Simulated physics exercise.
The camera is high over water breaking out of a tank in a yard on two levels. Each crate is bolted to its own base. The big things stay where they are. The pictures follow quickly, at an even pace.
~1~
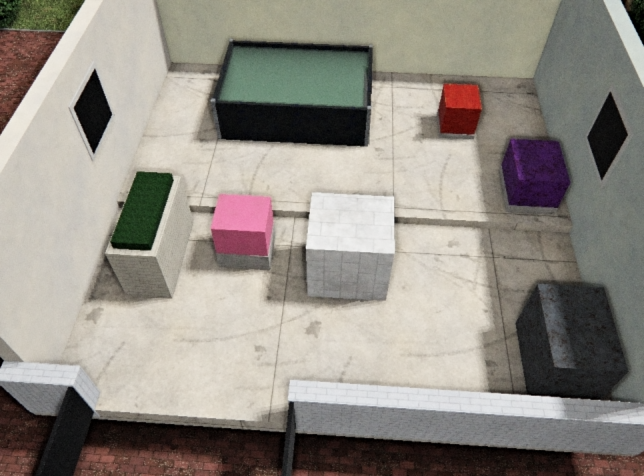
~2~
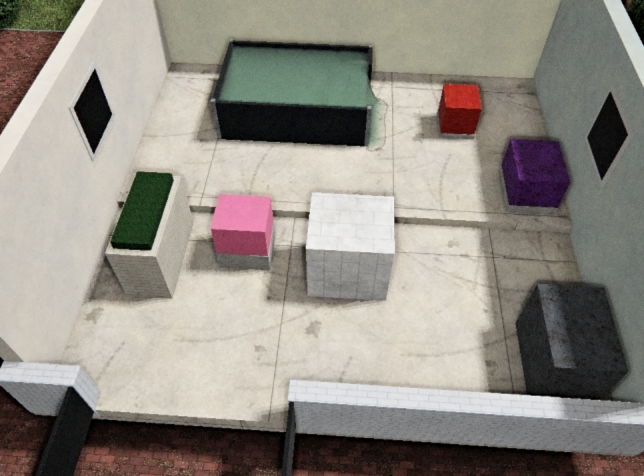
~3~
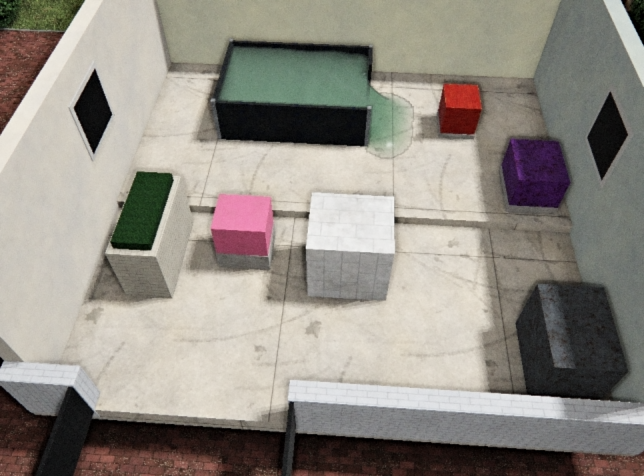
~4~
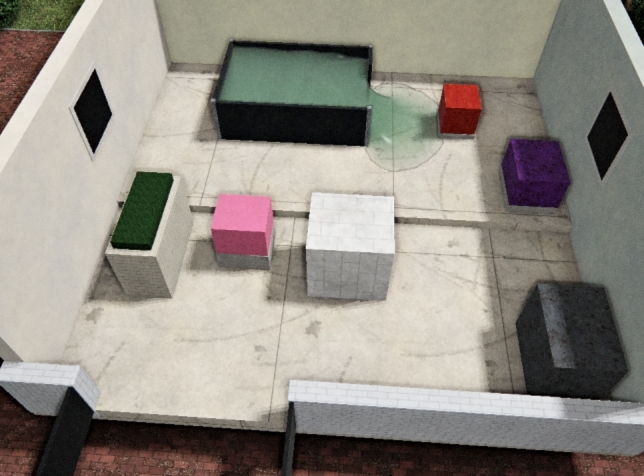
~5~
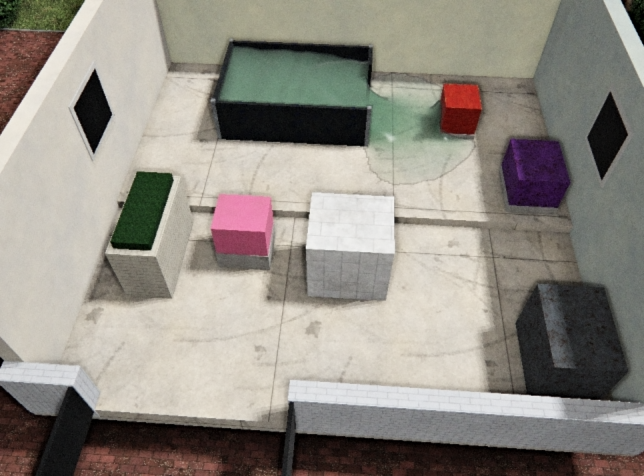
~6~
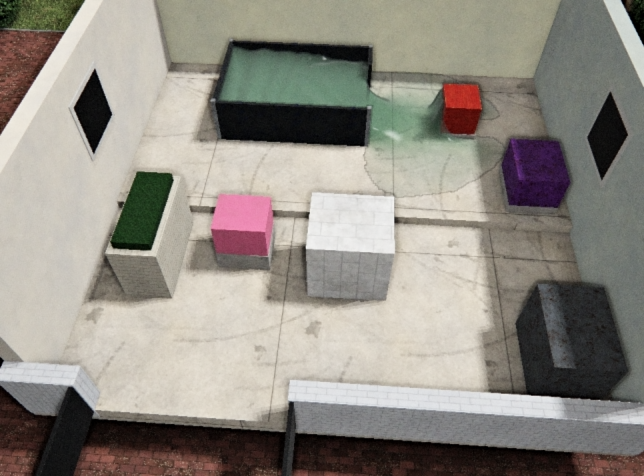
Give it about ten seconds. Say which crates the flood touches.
The purple crate is soaked; the red crate is soaked; the pink crate keeps dry.
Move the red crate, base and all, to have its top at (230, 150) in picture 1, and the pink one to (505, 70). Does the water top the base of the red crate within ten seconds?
In short: The red crate is spared.
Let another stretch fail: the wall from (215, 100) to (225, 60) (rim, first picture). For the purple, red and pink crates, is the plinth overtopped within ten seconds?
Then: The purple crate escapes it, the red crate remains dry, the pink crate escapes it.
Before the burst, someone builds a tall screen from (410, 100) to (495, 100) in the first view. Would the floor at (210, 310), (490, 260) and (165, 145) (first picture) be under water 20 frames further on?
In turn: Free of water, under water, not flooded.
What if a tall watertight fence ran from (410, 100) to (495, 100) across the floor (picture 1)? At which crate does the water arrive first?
It is the red one.
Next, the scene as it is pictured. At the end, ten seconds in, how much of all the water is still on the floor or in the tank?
I make it 96 per cent.
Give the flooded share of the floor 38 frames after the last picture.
Close to 75 %.
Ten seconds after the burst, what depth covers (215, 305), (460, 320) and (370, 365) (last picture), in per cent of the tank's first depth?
About 8, 16 and 8 per cent.
A moment on, water covers 20 % of the floor; the purple crate water round its plinth, the red crate water round its plinth, the pink crate not reached.
Next, water covers 30 % of the floor; the purple crate water round its plinth, the red crate water round its plinth, the pink crate not reached.
Then, water covers 45 % of the floor; the purple crate water round its plinth, the red crate water round its plinth, the pink crate not reached.
Later, water covers 75 % of the floor; the purple crate water round its plinth, the red crate water round its plinth, the pink crate water round its plinth.
In the end, water covers 85 % of the floor; the purple crate was topped, the red crate was topped, the pink crate stayed above the water.
